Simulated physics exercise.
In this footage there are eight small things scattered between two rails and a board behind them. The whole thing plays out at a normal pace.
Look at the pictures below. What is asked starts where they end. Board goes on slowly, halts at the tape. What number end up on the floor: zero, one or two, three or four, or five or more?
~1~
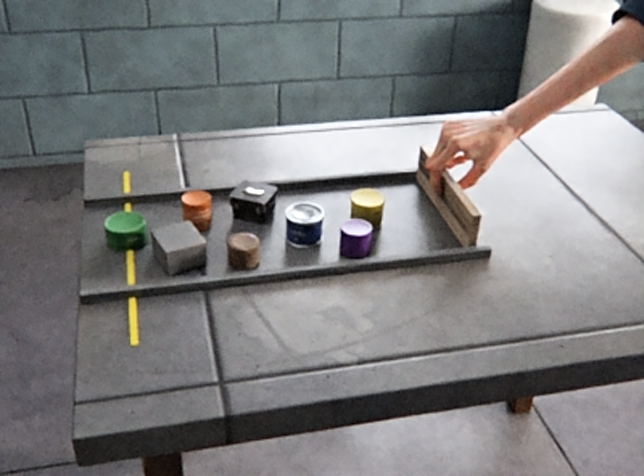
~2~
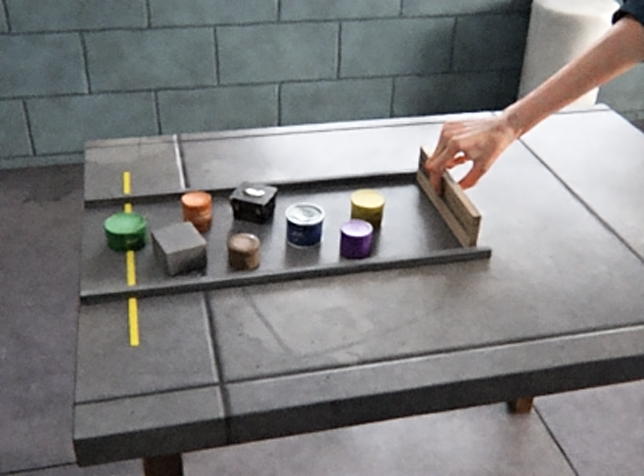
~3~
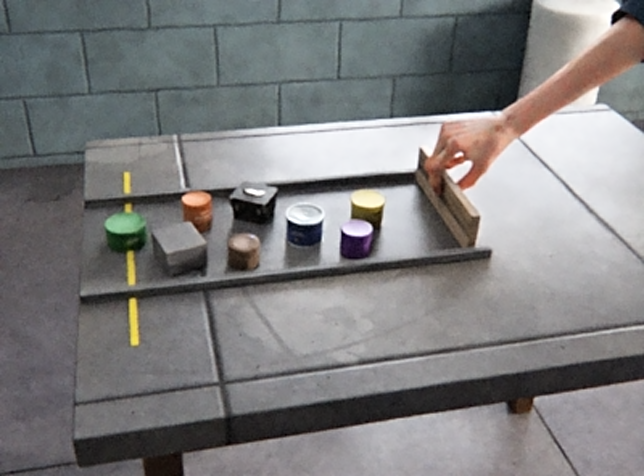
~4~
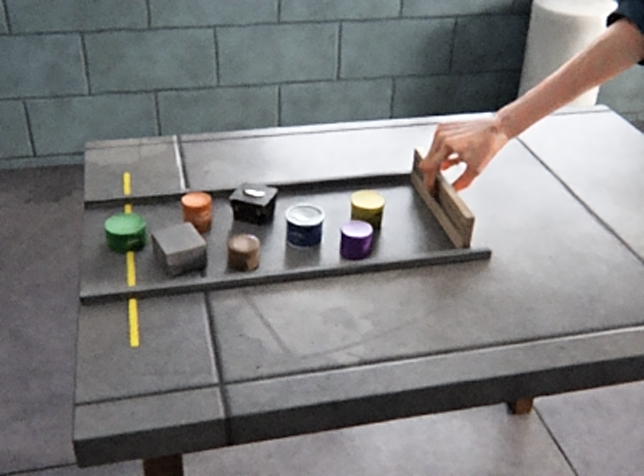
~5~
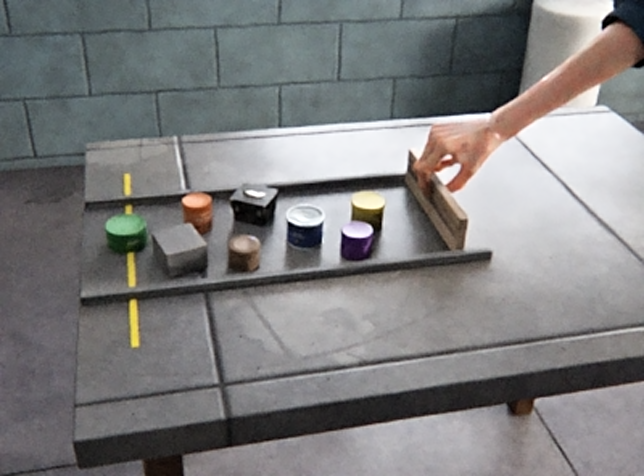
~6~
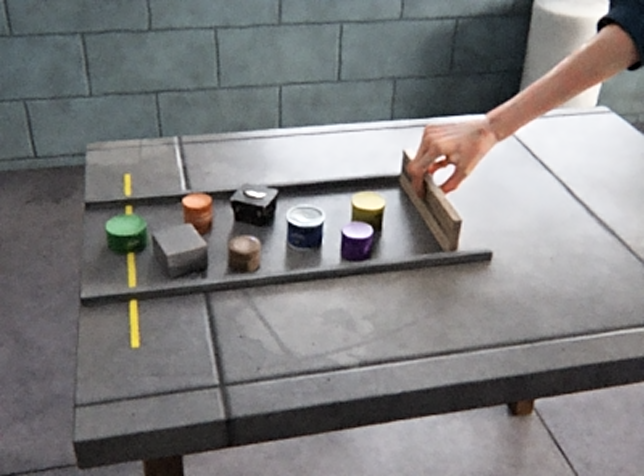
The number that tip off is going to be at least one but under three.
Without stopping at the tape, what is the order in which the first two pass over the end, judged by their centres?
In order: The green tub, the grey block.
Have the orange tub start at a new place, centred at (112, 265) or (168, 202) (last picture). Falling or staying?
Case one, it ends up off; case two, it ends up off.
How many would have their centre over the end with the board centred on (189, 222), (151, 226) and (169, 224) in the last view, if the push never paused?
Going through the three places, I get 0, 1 and 0.
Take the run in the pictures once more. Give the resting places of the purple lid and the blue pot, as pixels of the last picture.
You'll find the purple lid at roughly (114, 270) and the blue pot at roughly (110, 249).
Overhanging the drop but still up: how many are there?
Result: 2.
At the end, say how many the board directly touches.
4 in contact.
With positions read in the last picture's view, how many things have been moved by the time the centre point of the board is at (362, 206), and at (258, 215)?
First 1 and then 5.
Early on, none off yet; green tub at rest near (127, 234); grey block at rest near (180, 250); orange tub at rest near (198, 214).
A while later, none off yet; green tub travelled about its own width near (100, 235); grey block travelled about its own width near (119, 254); orange tub travelled well along near (128, 219).
Finally, the number that fall off is one or two; lost, grey block and green tub.
